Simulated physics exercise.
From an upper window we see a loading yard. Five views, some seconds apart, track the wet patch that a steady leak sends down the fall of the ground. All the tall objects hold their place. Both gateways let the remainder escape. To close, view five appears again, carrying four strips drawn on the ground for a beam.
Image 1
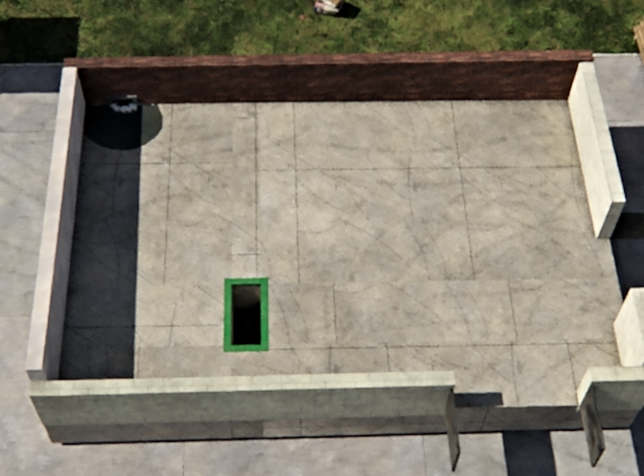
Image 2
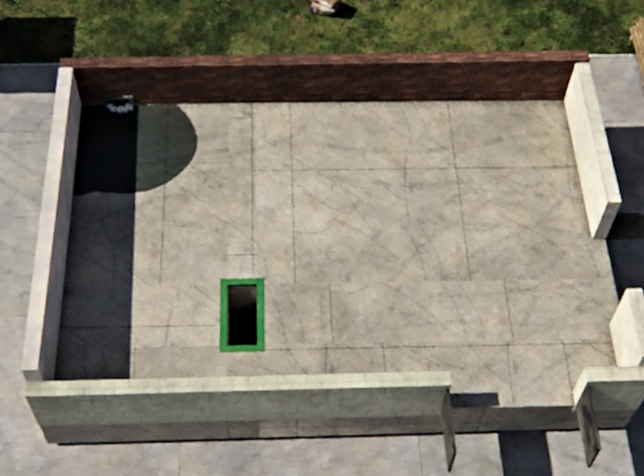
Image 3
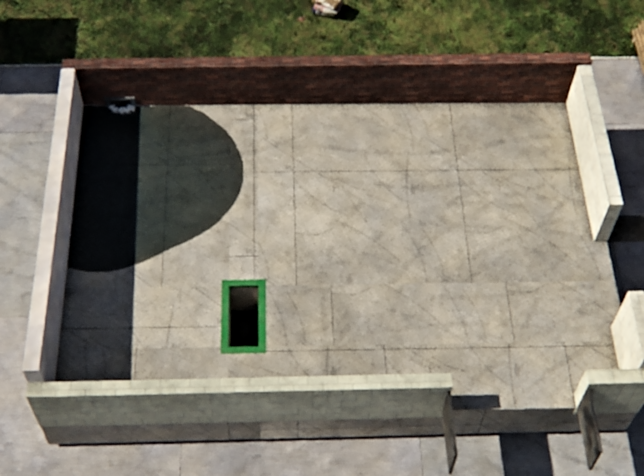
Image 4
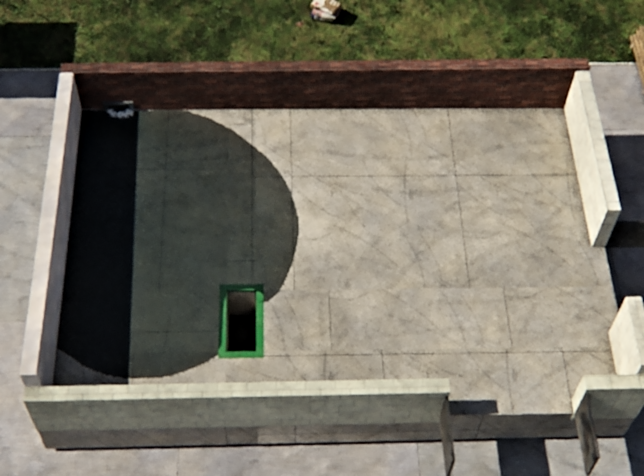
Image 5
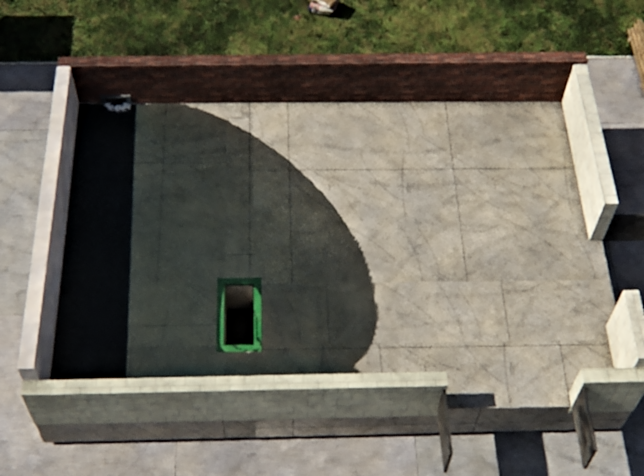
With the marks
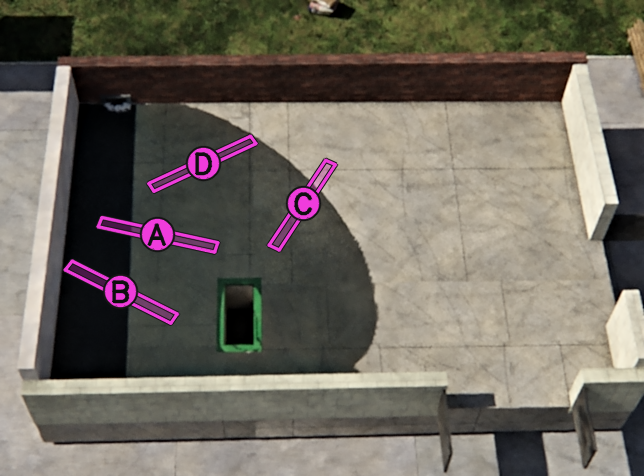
Dark wet patch spreading from the upper left corner across a walled paved yard, reaching and surrounding a green-edged drain pit.
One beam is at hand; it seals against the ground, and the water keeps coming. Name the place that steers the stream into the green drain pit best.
B.
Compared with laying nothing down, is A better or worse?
It is worse.
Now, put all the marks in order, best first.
B, C, D, A.
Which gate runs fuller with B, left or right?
More leaves on the left.
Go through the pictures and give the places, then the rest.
In the first picture, outfall at (123, 101); green drain pit at (246, 314); open gate at (512, 393); open gate at (605, 281); front seen at (99, 141), 2 % of the ground wet; green drain pit still dry.
In the second picture, front seen at (132, 189), 7 % of the ground wet; green drain pit still dry.
In the third picture, front seen at (114, 266), 15 % of the ground wet; green drain pit still dry.
In the fourth picture, front seen at (205, 357), 30 % of the ground wet; green drain pit taking water.
In the fifth picture, front seen at (364, 342), 44 % of the ground wet; green drain pit taking water.
On the marked copy, A from (100, 222) to (216, 247); B from (68, 265) to (174, 318); C from (274, 247) to (330, 162); D from (151, 187) to (253, 139).
With A, about 7 % of the stream goes into the green drain pit, about 92 % out by the gates.
With B, about 63 % of the stream goes into the green drain pit, about 35 % out by the gates.
With C, about 40 % of the stream goes into the green drain pit, about 60 % out by the gates.
With D, about 20 % of the stream goes into the green drain pit, about 79 % out by the gates.
